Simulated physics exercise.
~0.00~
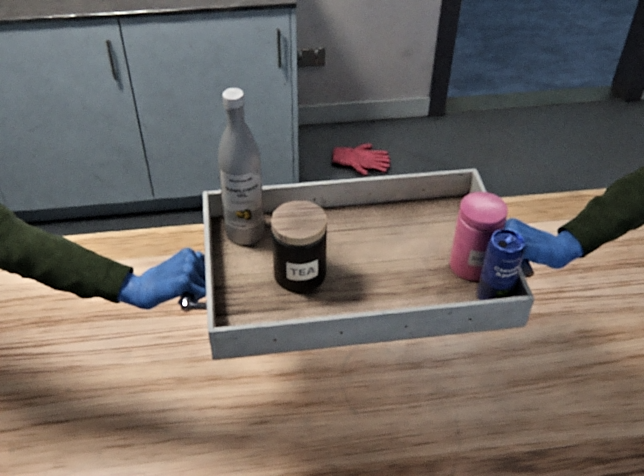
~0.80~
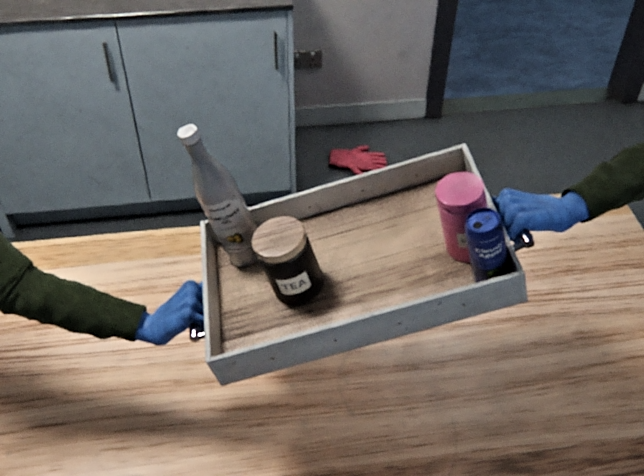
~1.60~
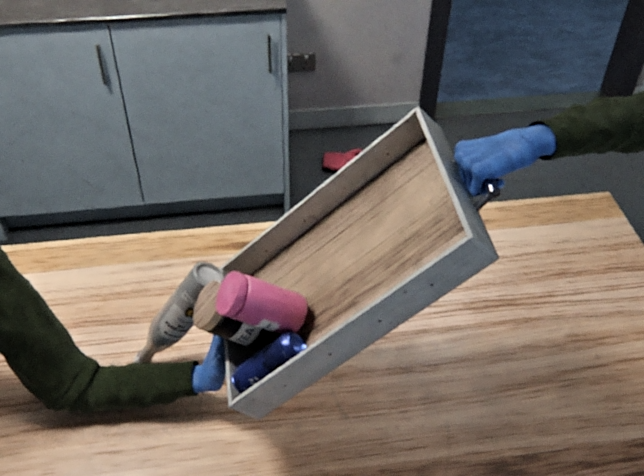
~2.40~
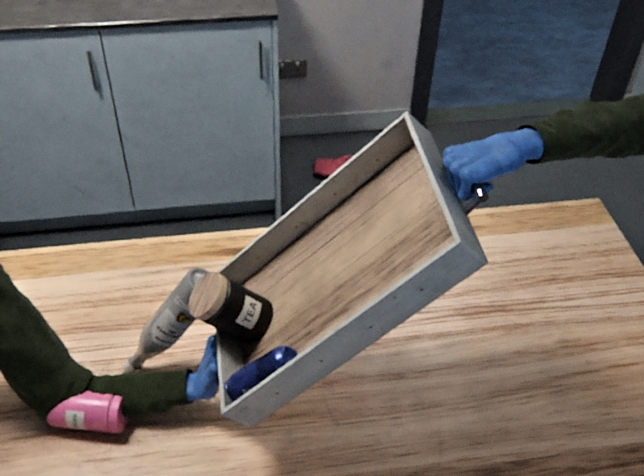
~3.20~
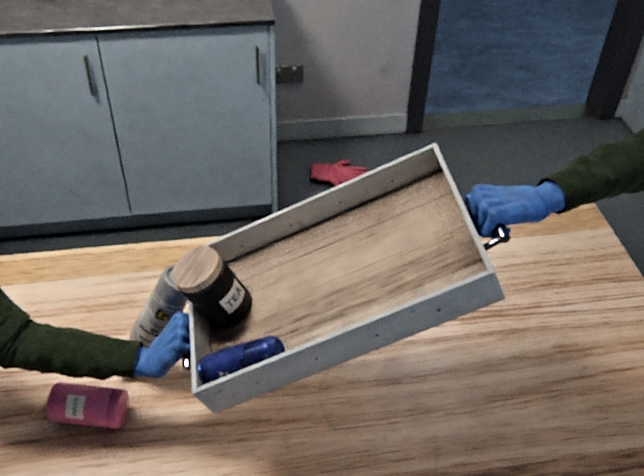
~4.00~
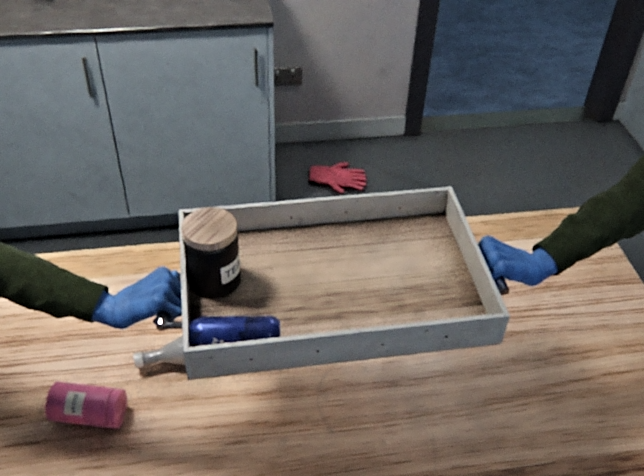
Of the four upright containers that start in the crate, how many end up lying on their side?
Three of them end up lying on their side, namely the blue can, the pink jar and the pale bottle. The black jar is upright at the end.
